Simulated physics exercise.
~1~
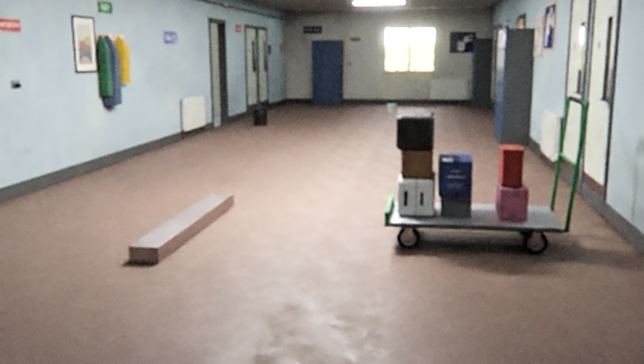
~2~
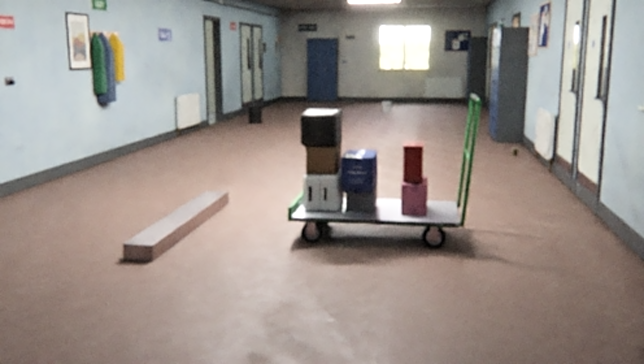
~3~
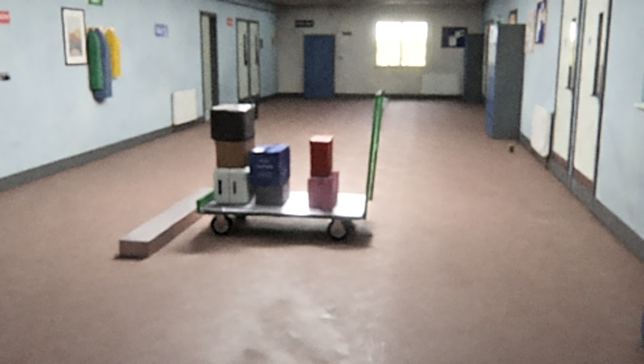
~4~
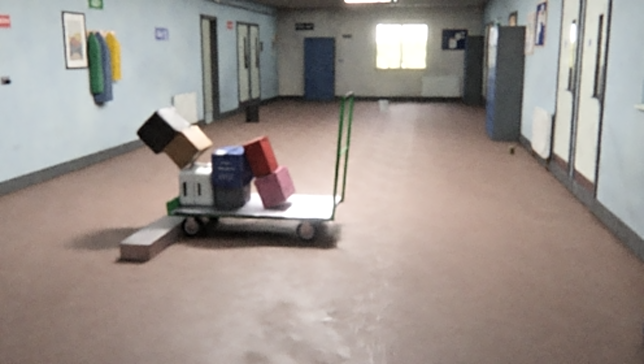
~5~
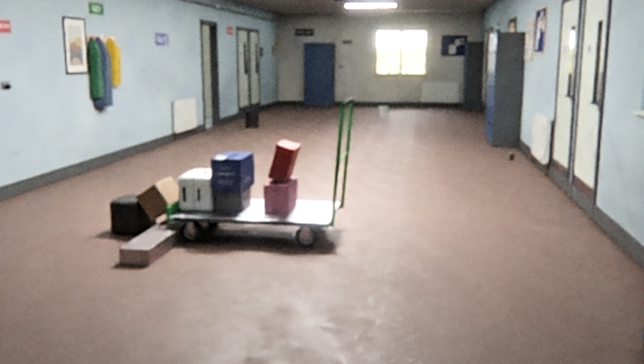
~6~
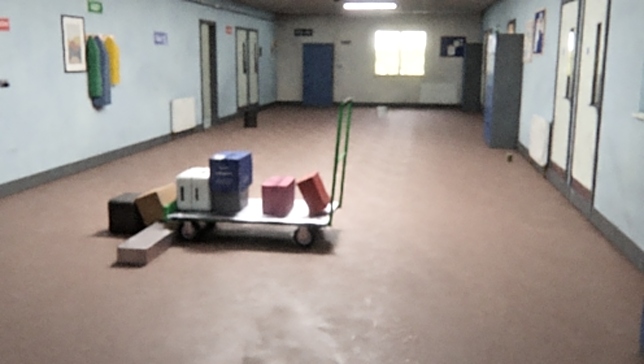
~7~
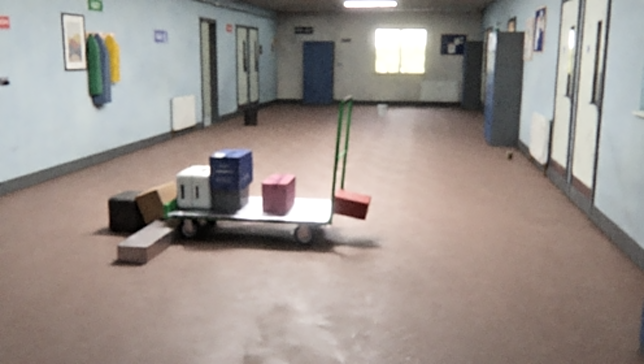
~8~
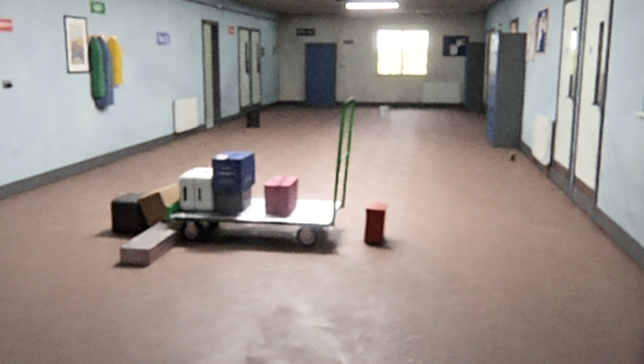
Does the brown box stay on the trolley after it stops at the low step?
No, the brown box tips over the front edge and ends up on the floor beside the black one.
